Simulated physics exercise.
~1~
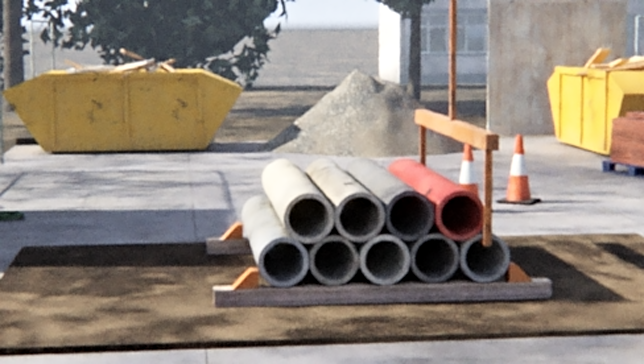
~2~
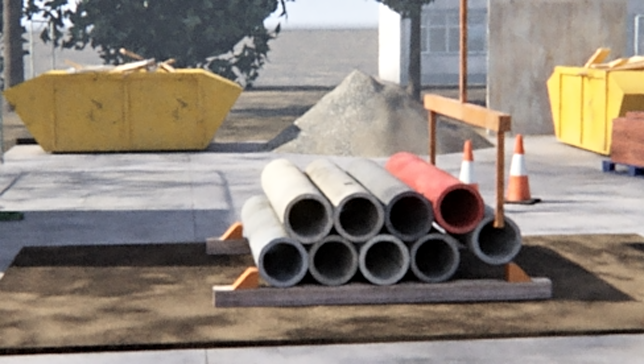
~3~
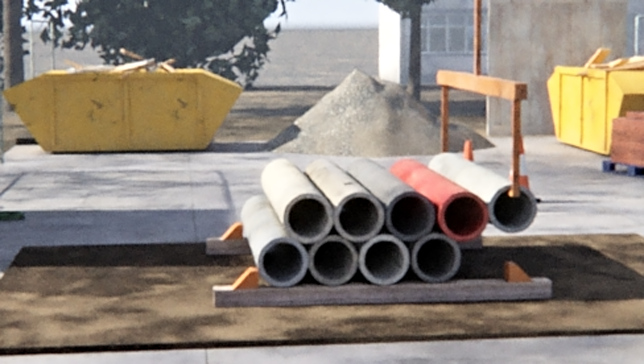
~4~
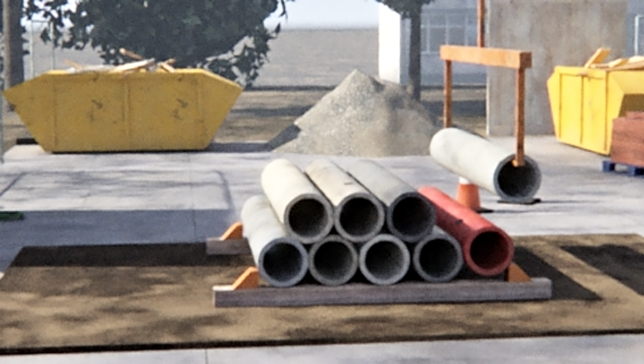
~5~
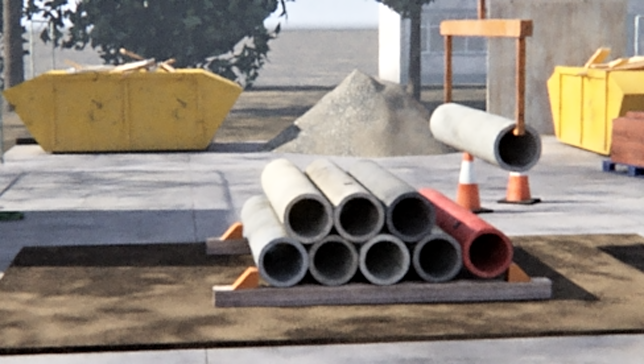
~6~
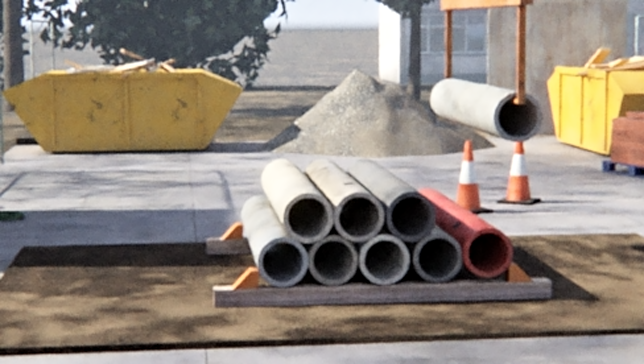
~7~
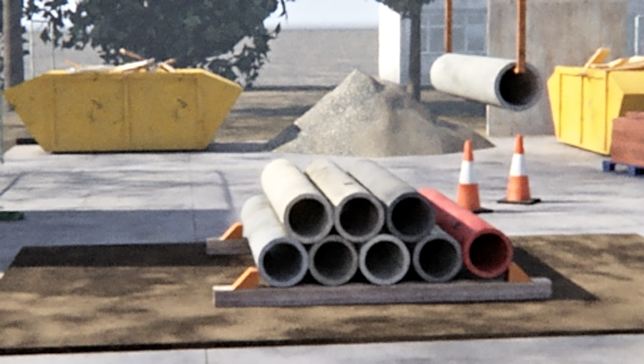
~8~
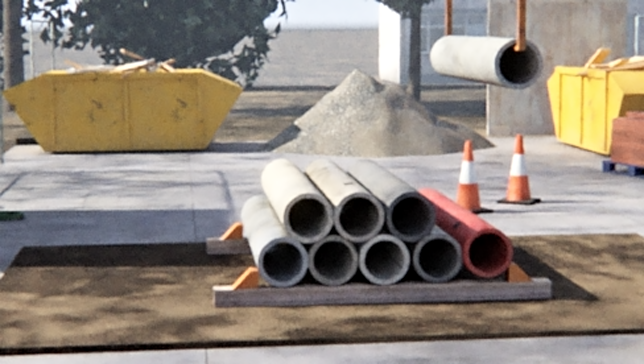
In this clip, an orange beam pulls the rightmost bottom concrete pipe out of a chocked stack and hoists it upward, and the red pipe above drops into the vacated spot, resting there while the lifted pipe hangs overhead.
